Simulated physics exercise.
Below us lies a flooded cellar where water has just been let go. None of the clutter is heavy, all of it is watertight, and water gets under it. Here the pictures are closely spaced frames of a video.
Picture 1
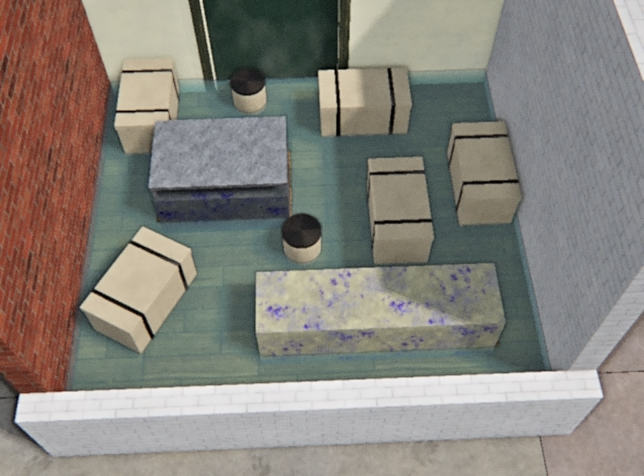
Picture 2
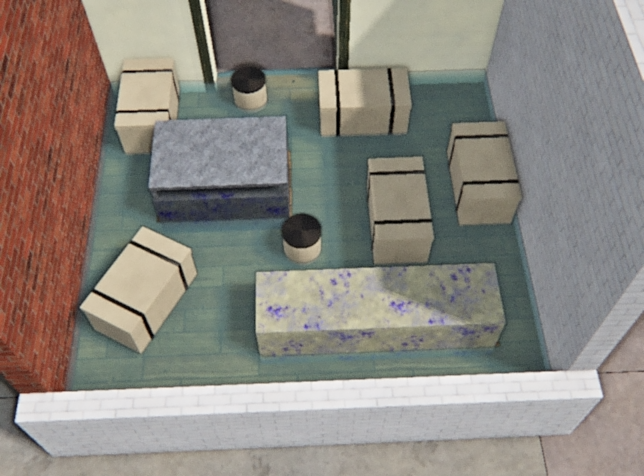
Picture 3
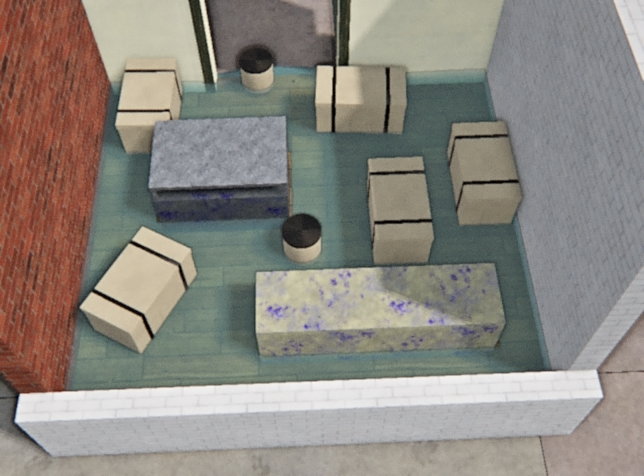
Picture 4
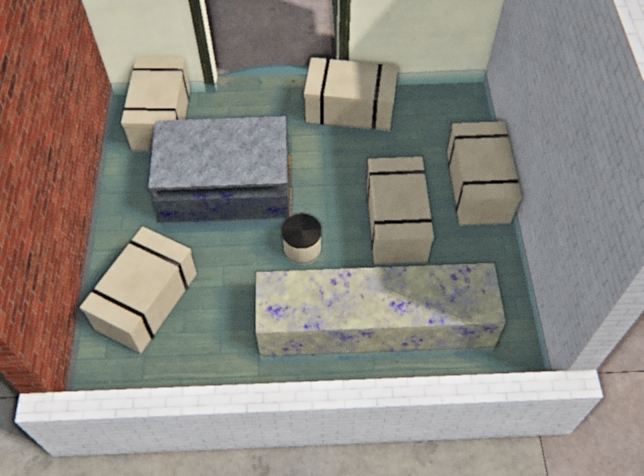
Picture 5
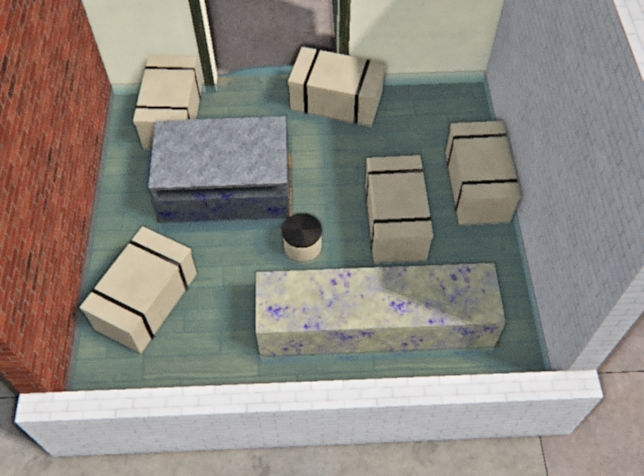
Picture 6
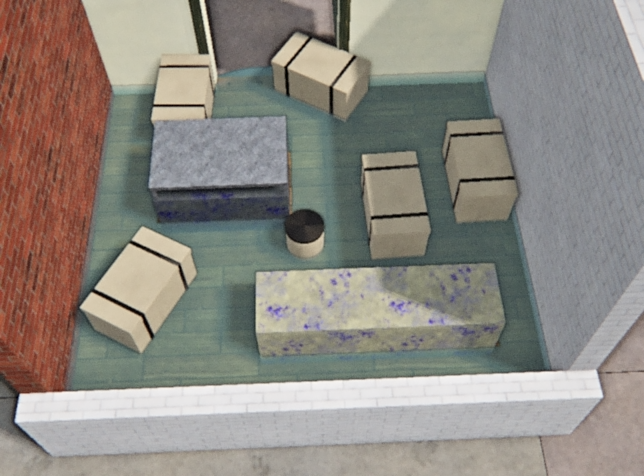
The dark green door at the back opened and a black-topped drum disappeared by the doorway, while two pale strapped trunks drifted toward the gap from either side, the right one turning.
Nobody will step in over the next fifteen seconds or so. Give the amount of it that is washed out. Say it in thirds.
The share will most likely be no less than two thirds.
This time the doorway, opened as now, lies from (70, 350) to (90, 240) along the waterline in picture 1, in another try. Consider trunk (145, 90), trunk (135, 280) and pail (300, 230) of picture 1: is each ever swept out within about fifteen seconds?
Item one doesn't escape, item two gets away, item three gets away.
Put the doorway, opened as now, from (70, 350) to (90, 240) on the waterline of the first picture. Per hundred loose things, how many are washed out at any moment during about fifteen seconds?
Around 40 in a hundred.
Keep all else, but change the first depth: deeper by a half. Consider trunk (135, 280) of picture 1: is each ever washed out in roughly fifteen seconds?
That object is never lost.
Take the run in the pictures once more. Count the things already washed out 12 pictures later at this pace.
The answer here is 3.
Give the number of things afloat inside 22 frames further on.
Tally: 2.
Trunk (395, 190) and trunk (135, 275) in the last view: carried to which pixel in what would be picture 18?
Estimated: (361, 119); (116, 237).
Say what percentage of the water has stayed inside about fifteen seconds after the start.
Estimate: Near 44 in a hundred.
A moment on, 2 of 7 are out; 5 afloat.
Next, 3 of 7 are out; 4 afloat.
Later, 5 of 7 are out; 2 afloat.
In the end, 5 of 7 are out; 2 afloat.
